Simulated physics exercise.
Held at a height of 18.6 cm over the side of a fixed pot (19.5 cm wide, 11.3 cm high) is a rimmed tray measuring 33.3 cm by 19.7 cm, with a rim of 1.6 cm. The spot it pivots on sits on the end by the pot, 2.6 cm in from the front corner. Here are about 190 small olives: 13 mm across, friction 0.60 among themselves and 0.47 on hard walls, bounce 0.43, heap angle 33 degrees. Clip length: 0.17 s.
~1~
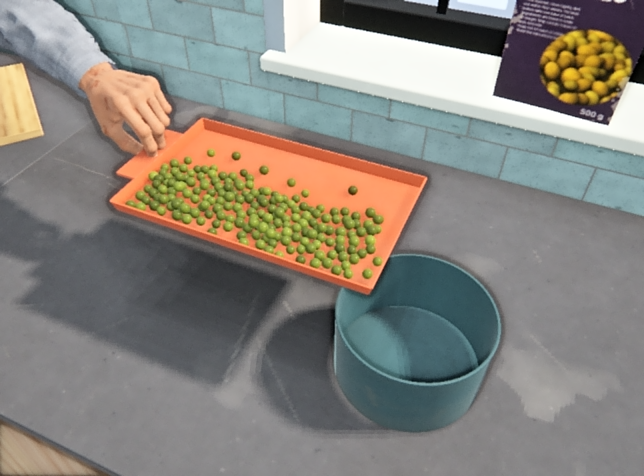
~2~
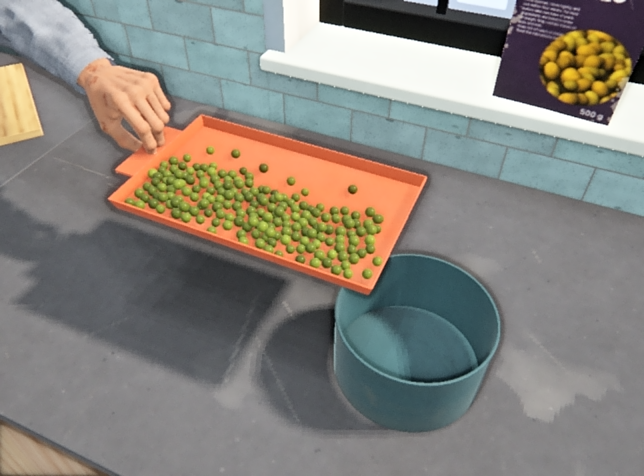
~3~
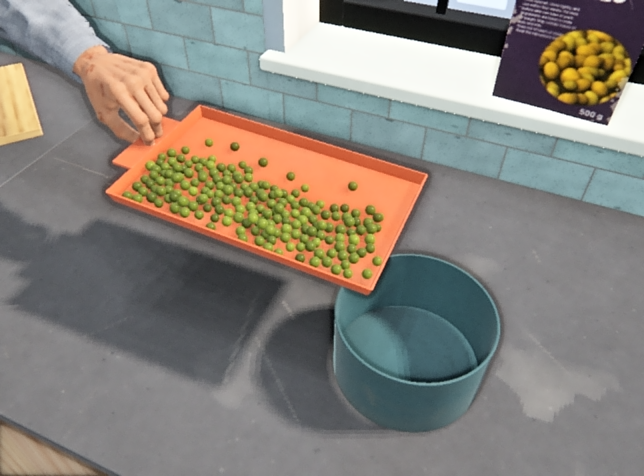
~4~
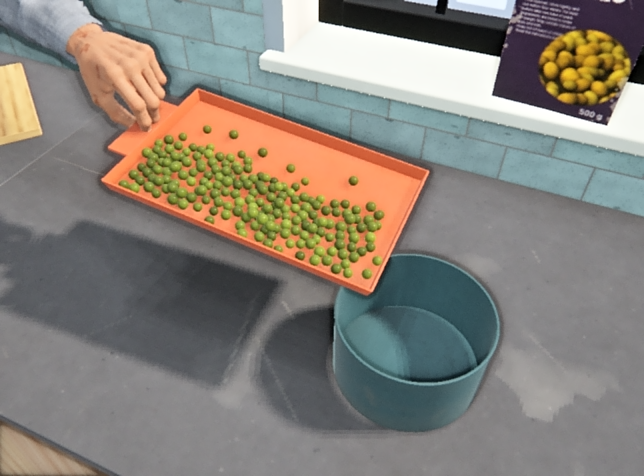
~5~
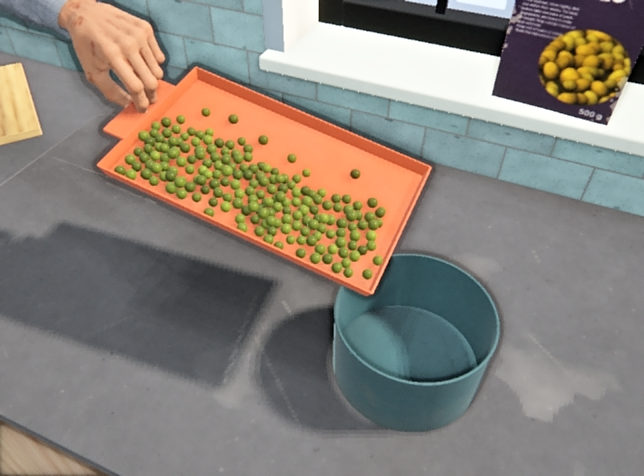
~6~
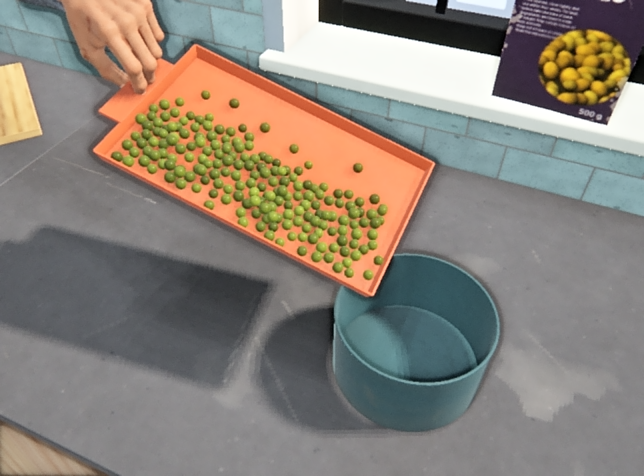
A hand in a grey-blue sleeve holds the left end of a shallow orange tray of small green olives, seen from above at an angle over a dark grey counter against pale teal wall tiles. A round teal pot sits below the tray's right end, with a dark olive packet by the white windowsill. The hand steadily raises the left end, tilting the tray rightward, while the olives stay spread across it and the camera stays still.
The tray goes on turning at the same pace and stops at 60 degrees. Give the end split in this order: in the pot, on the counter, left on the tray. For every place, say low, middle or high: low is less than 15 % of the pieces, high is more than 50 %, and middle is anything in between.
Here is the split: Pot: Middle; counter: Middle; tray: Middle.
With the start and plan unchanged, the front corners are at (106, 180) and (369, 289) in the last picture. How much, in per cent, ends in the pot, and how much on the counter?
Pot: 0, counter: 10.
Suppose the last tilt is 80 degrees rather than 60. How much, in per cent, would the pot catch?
Near 45 %, then.
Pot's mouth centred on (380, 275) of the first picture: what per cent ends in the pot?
I'd put it at around 5 per cent.
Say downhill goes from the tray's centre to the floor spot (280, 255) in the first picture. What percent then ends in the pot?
About 5 per cent.
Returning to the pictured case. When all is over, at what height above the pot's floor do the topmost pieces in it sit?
Some 2.5 cm.
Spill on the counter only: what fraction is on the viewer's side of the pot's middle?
Near 100 in a hundred.
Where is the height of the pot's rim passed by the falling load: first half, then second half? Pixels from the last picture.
Early: About (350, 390); late: About (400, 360).
Then, 0.14 s after the last picture, tilt 43 degrees; the tray holds 100 %, the pot 0 %.
Then, 0.23 s after the last picture, tilt 56 degrees; the tray holds 100 %, the pot 0 %.
Then, 0.45 s after the last picture, tilt 60 degrees; the tray holds 65 %, the pot 0 %.
In the end, pot 30 %, counter 35 %, tray 35 %.
